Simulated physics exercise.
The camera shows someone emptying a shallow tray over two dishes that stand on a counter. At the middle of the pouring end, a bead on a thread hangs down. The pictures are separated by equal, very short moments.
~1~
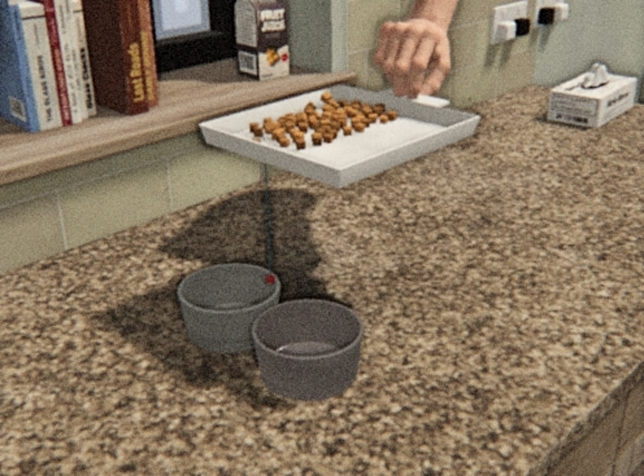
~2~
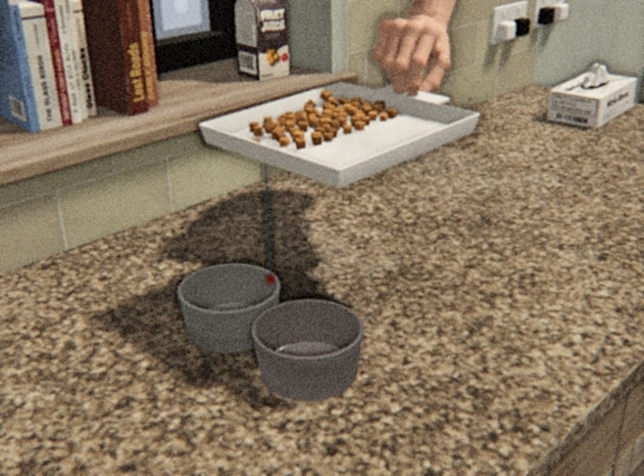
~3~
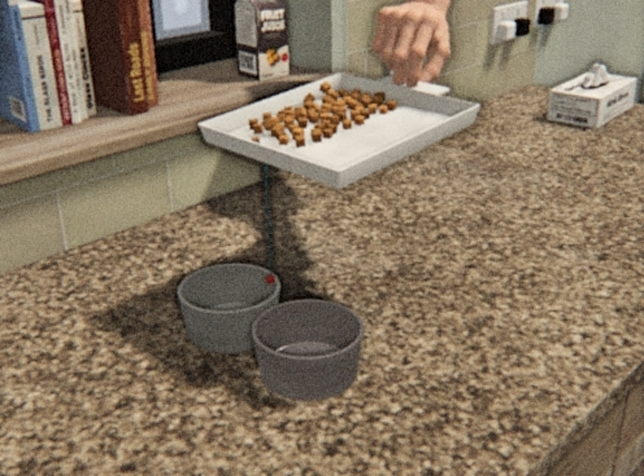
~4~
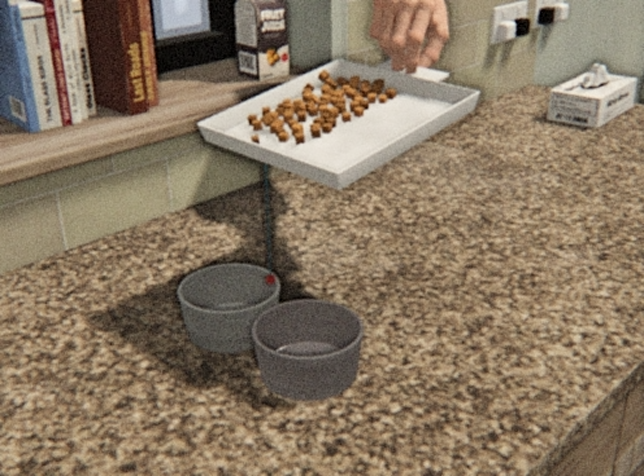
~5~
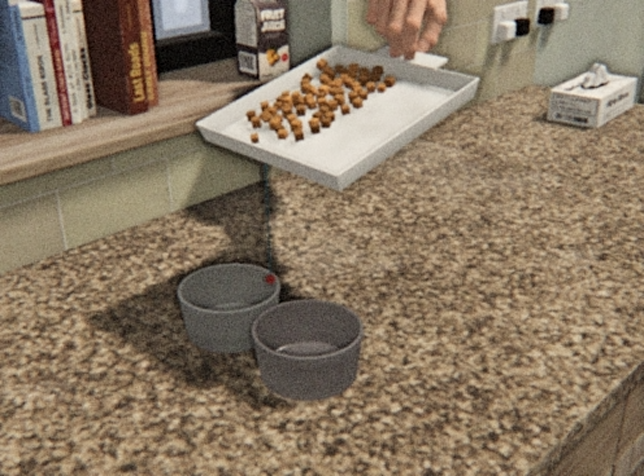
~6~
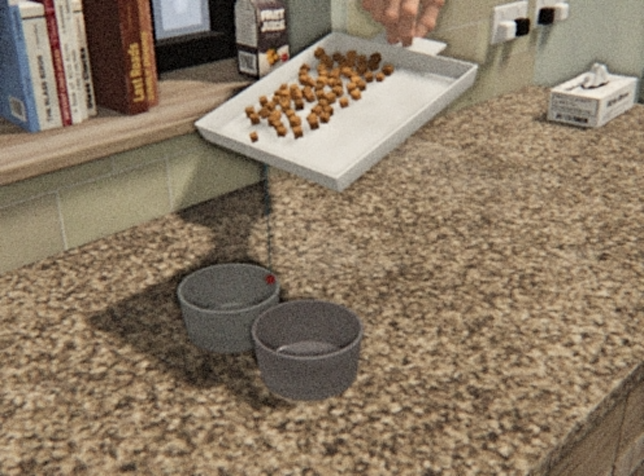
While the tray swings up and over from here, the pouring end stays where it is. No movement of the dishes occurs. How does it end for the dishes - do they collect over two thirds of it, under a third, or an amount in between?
The catch is going to be fair, a third to two thirds of the load.
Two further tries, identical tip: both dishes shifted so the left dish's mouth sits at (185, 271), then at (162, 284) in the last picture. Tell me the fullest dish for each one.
On the first try it would be the one to the right, on the second the one to the right.
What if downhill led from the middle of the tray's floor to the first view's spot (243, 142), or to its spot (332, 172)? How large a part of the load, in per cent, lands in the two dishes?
I'd say roughly 20 percent with the first slope, 70 percent with the other.
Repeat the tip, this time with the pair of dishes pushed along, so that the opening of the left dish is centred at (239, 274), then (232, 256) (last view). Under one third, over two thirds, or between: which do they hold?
Earlier place: Below one third. Later place: Under a third.
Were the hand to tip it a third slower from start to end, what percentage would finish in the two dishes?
Roughly 50%.
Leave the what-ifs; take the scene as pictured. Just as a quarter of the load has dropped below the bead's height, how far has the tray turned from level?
Roughly 115 degrees of tilt.
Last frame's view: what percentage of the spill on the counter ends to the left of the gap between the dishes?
Near 100 per cent.
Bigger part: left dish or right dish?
Looks like the right-placed one wins this one.
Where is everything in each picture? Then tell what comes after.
In the first frame, corners of the pouring end (206, 124) and (340, 167), level; middle of the load (323, 121), brown sugar cubes; left dish (191, 322); right dish (269, 368); bead on its thread (271, 279).
In the second frame, corners of the pouring end (206, 124) and (339, 167), level; middle of the load (323, 119).
In the third frame, corners of the pouring end (205, 124) and (339, 168), tipped barely, lowest at the right corner; middle of the load (323, 114).
In the fourth frame, corners of the pouring end (204, 123) and (338, 170), tipped a little, lowest at the right corner; middle of the load (322, 106).
In the fifth frame, corners of the pouring end (202, 123) and (337, 172), tipped a little, lowest at the right corner; middle of the load (320, 97).
In the sixth frame, corners of the pouring end (201, 123) and (336, 174), tipped clearly, lowest at the right corner; middle of the load (319, 90); left dish (191, 322); right dish (269, 368).
Just after the last frame, tray tipped steeply; every one on the tray.
A moment on, tray tipped past a quarter turn; almost all on the tray; just a few in the right dish; just a few outside both; about a tenth in the air.
Further on, tray tipped past a quarter turn; roughly a third in the right dish; about a tenth in the left dish; roughly half outside both.
When it is over, tray tipped past a quarter turn; roughly a third in the right dish; about a tenth in the left dish; roughly half outside both.
